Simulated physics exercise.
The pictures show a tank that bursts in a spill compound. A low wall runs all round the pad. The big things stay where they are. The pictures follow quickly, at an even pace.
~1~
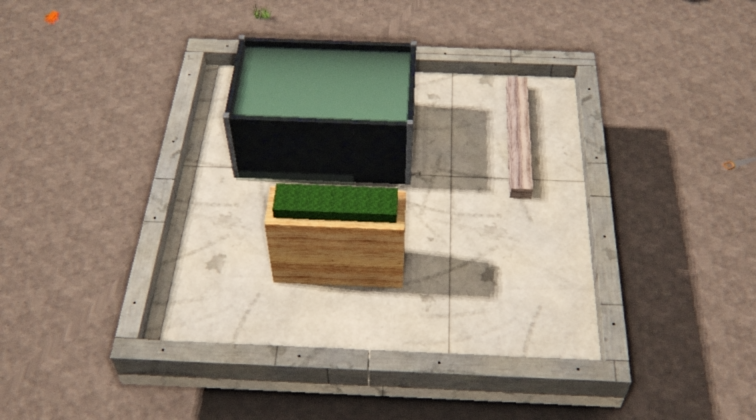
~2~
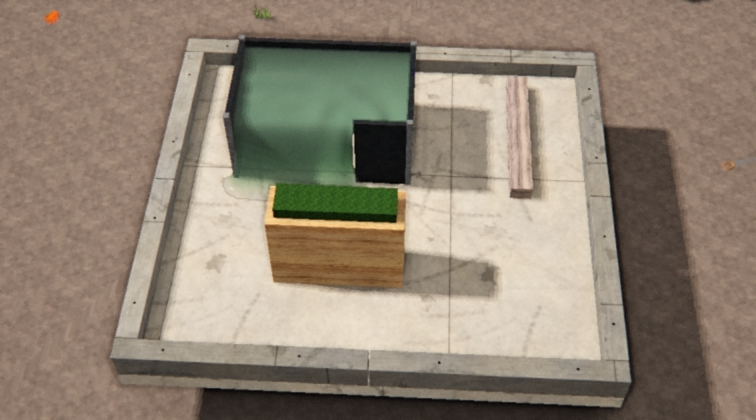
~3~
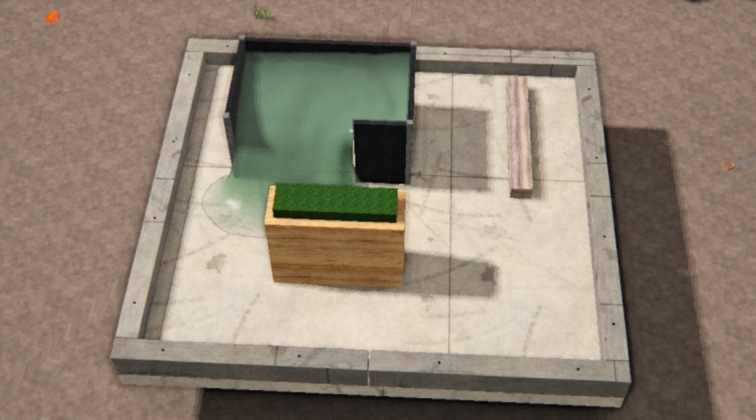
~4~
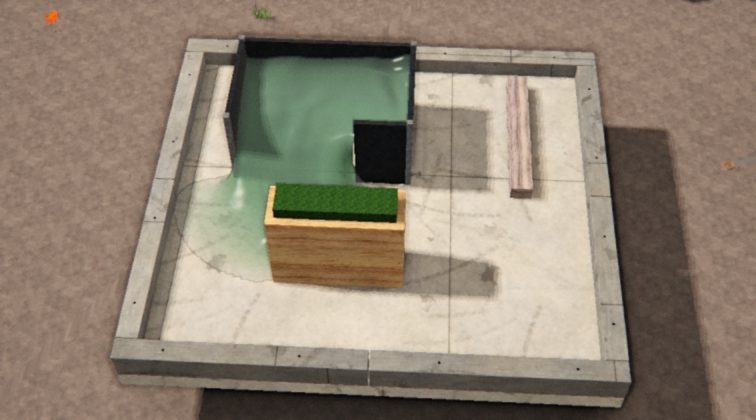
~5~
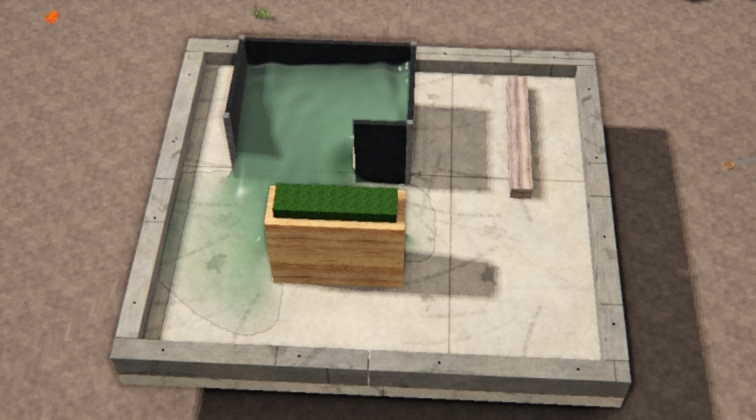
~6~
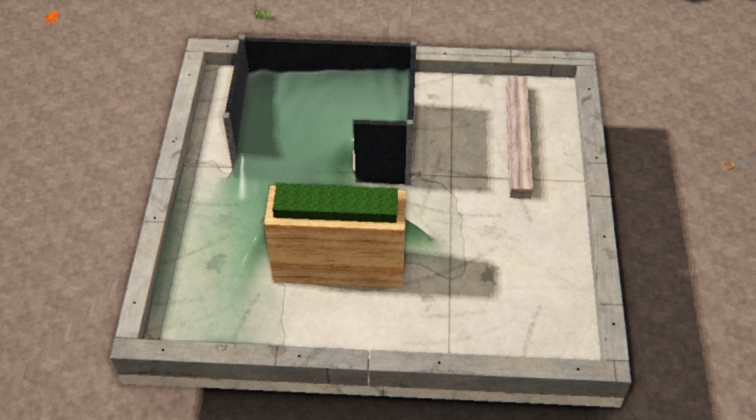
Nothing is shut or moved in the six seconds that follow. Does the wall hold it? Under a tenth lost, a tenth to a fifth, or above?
Over the wall goes between a tenth and a fifth.
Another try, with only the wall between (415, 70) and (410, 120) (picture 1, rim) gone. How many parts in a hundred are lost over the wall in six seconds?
Roughly 12 per cent.
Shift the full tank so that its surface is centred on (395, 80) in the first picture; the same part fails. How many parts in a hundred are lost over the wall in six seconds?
About 8 per cent.
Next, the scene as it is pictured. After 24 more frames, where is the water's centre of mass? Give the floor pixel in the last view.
At about (383, 225).
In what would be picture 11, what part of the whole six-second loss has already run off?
Close to 10 %.
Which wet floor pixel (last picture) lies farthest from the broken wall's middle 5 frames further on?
At about (597, 324).
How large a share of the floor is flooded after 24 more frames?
Roughly 95 per cent.
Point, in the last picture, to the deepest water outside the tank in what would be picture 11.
I would point to (144, 349).
A moment on, water covers 30 % of the floor; the low wall has let 0 % over.
Next, water covers 45 % of the floor; the low wall has let 2 % over.
Then, water covers 75 % of the floor; the low wall has let 14 % over.
Later, water covers 85 % of the floor; the low wall has let 16 % over.
In the end, water covers 85 % of the floor; the low wall has let 17 % over.
